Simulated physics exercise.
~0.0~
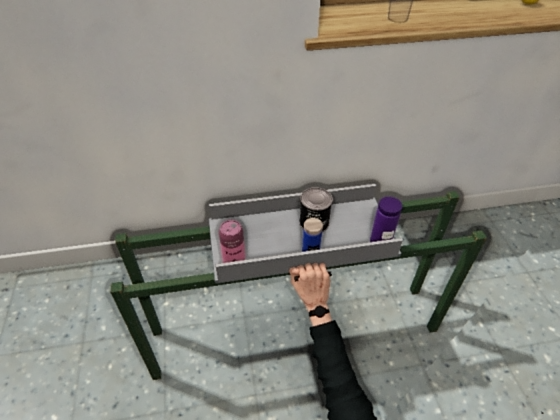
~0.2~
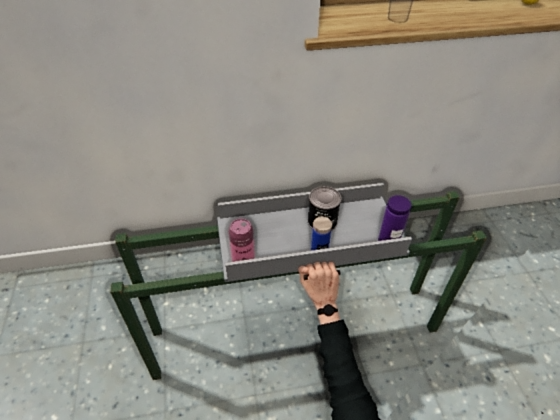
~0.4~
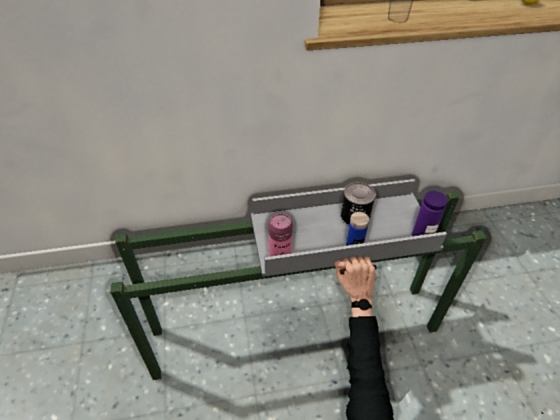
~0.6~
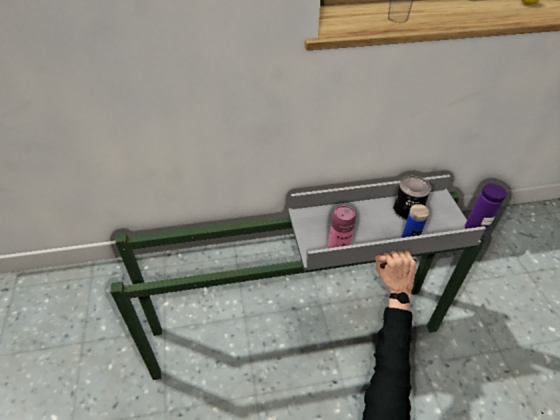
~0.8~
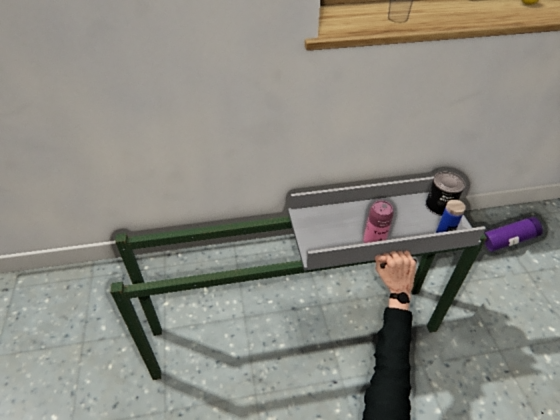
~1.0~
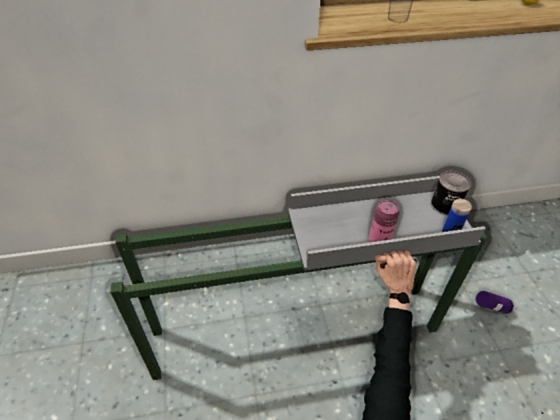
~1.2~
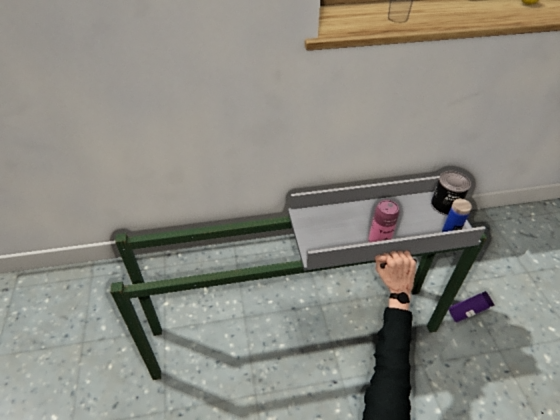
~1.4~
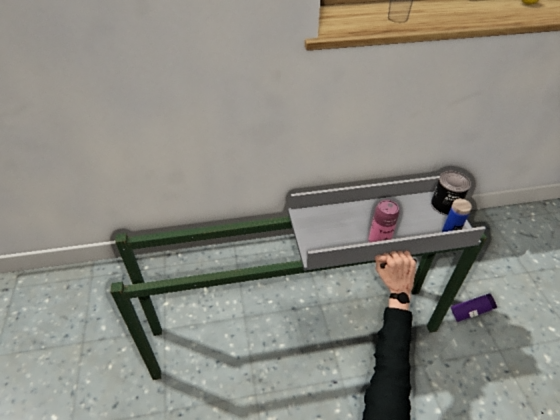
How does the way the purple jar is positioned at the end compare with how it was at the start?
At the start the purple jar stood upright on the tray, but by the end it was lying on its side on the floor.
